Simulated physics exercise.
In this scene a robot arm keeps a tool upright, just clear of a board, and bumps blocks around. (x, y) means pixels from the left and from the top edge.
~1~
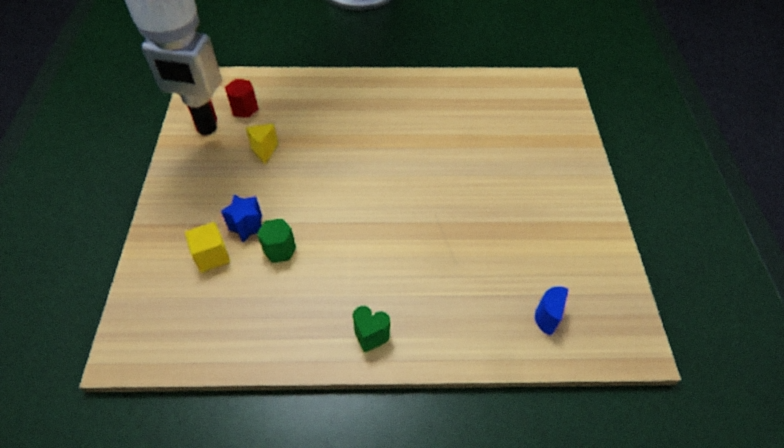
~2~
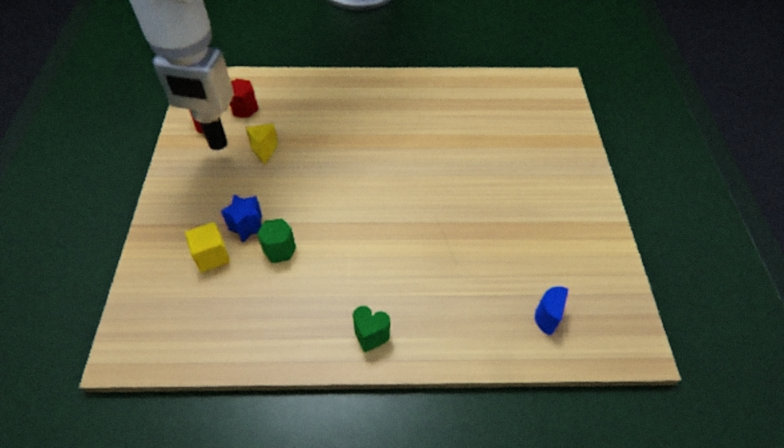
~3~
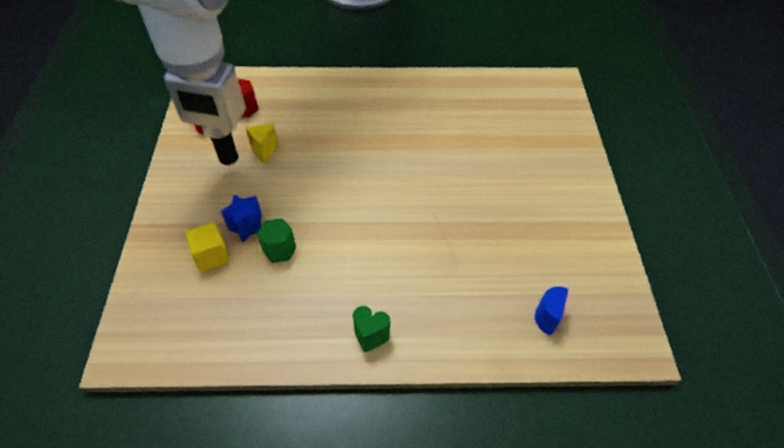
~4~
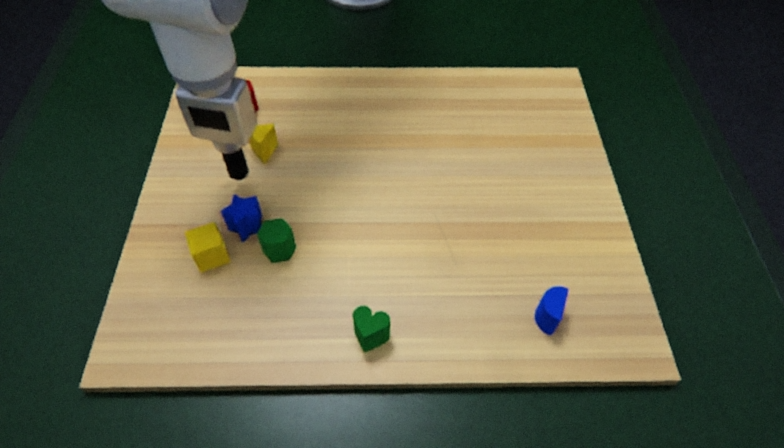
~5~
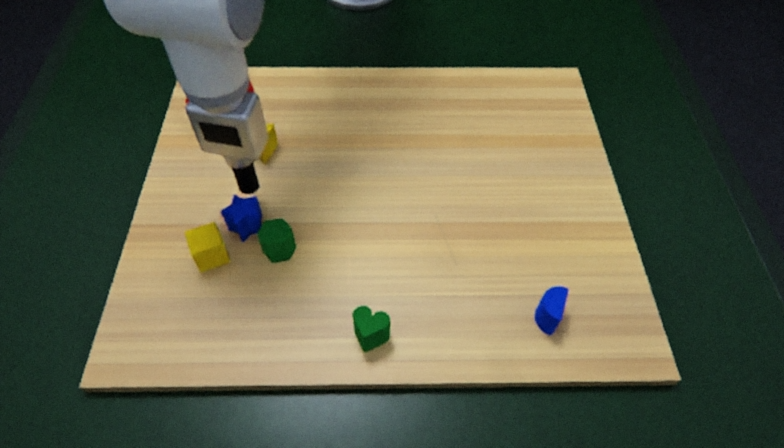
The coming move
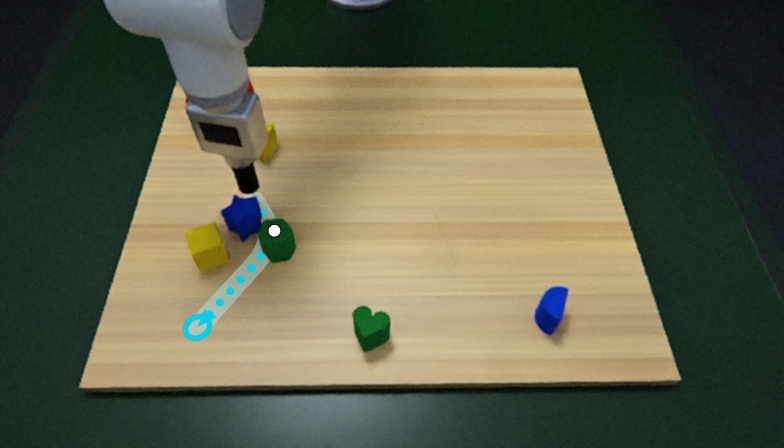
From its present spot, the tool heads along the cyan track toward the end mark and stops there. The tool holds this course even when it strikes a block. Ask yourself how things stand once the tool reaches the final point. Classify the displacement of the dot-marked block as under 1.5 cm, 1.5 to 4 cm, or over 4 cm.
It moves a fair bit, 1.5 to 4 cm.
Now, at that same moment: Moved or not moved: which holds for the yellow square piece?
The yellow square piece is moved.
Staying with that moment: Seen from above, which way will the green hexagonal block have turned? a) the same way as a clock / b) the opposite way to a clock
b (the opposite way to a clock)
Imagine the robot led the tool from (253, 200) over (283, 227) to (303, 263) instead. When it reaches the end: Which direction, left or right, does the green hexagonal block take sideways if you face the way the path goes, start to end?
Shifted right.
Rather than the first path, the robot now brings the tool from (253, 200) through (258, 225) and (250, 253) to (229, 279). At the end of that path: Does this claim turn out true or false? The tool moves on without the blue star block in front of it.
False - the claim does not hold.
Drawn move, from (253, 200) through (268, 239) and (239, 282) to (198, 327); the dot is on the green hexagonal block.
On the path given first. One third of the way, tool at (264, 228); blue star block at (238, 224), turned 75° clockwise; green hexagonal block at (278, 238), turned 15° anticlockwise.
Two thirds of the way, tool at (233, 271); yellow square piece at (191, 240), turned 30° clockwise; blue star block at (227, 239); green hexagonal block at (279, 247), turned 55° anticlockwise.
At the end, tool at (191, 317); yellow square piece at (191, 240), turned 30° clockwise; blue star block at (227, 239), turned 135° clockwise; yellow three-sided block still; green hexagonal block at (279, 247), turned 55° anticlockwise.
